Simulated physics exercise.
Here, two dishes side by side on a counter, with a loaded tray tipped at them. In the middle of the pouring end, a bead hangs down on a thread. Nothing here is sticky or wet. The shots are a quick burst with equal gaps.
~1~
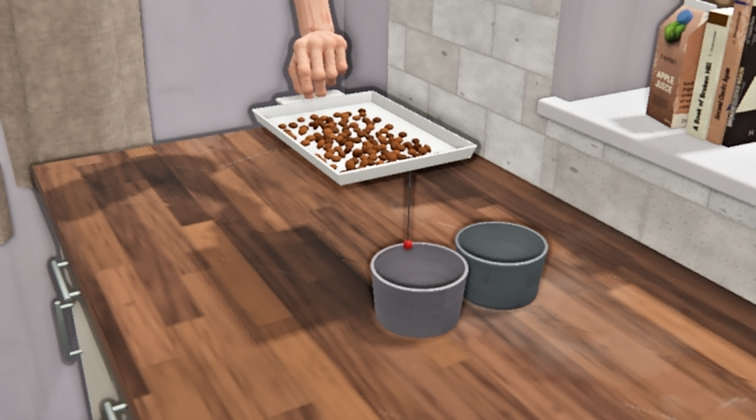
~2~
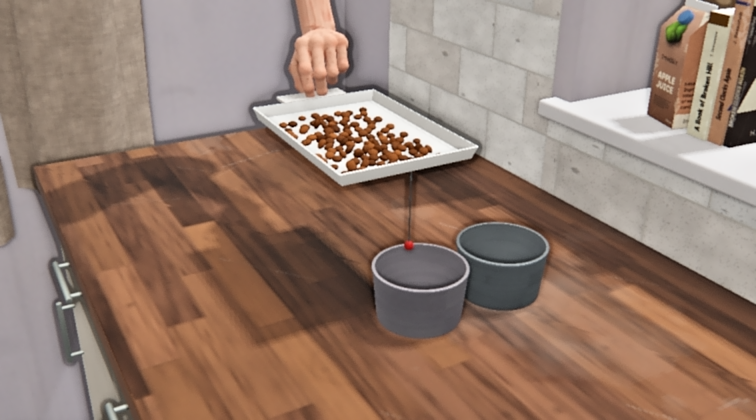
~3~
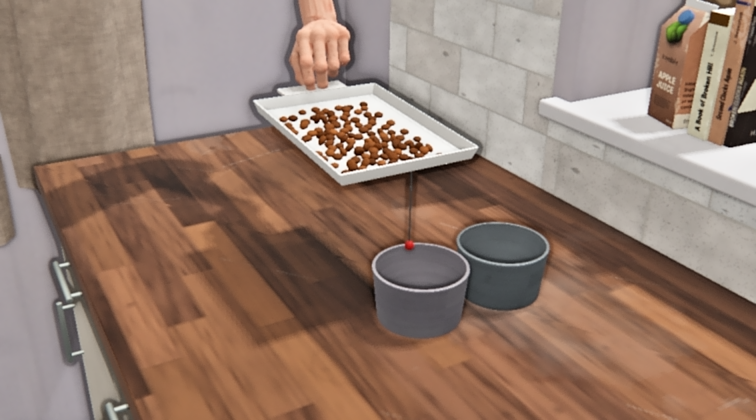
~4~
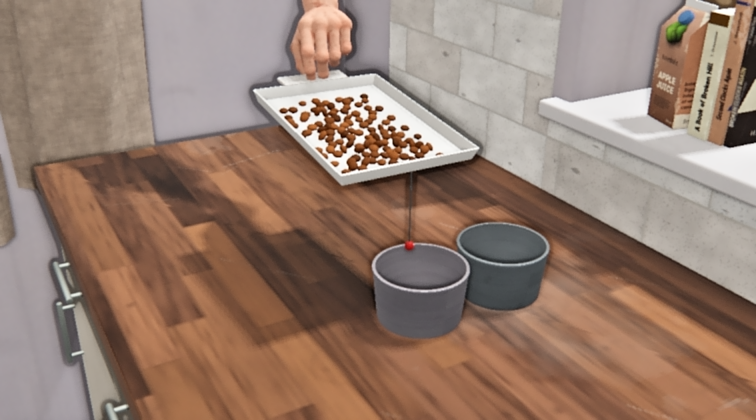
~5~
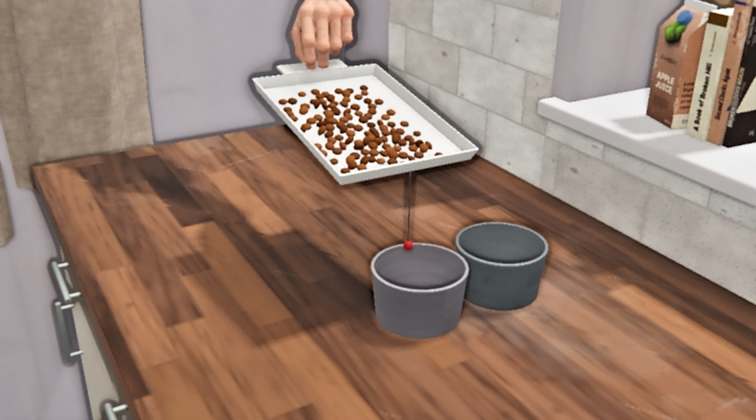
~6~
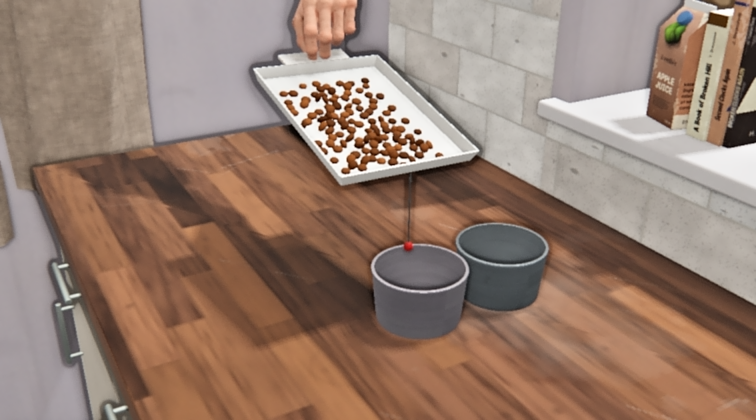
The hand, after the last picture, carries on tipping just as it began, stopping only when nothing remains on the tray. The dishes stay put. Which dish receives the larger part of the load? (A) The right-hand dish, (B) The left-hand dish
B, the left-hand dish.
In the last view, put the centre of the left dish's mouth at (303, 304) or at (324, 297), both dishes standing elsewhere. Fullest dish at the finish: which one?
Answer, in order: The one to the right and the one to the right.
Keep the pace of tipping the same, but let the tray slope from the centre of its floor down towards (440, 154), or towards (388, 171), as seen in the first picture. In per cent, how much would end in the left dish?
Shares: 20 %, then 50 %.
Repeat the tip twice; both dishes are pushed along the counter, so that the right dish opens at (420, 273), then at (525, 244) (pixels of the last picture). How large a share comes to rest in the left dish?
You'd get near 10 per cent and afterwards near 70 per cent.
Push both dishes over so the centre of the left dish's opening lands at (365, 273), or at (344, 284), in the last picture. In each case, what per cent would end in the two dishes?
About 60% and about 70%.
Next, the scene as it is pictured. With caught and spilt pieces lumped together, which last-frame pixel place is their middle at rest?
About pixel (430, 315).
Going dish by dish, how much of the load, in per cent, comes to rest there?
Per hundred pieces: Left dish roughly 60, right dish roughly 10.
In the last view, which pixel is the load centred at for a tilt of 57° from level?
I'd mark the middle close to (406, 153).
Shortly afterwards, tray tipped steeply; all but a few on the tray; a little in the air.
Next, tray tipped right over; a little on the tray; near a third in the left dish; a little in the right dish; near a quarter outside both; near a quarter in the air.
Some moments later, tray tipped past a quarter turn; near half in the left dish; a little in the right dish; near a quarter outside both.
In the end, tray tipped past a quarter turn; near half in the left dish; a little in the right dish; near a quarter outside both.
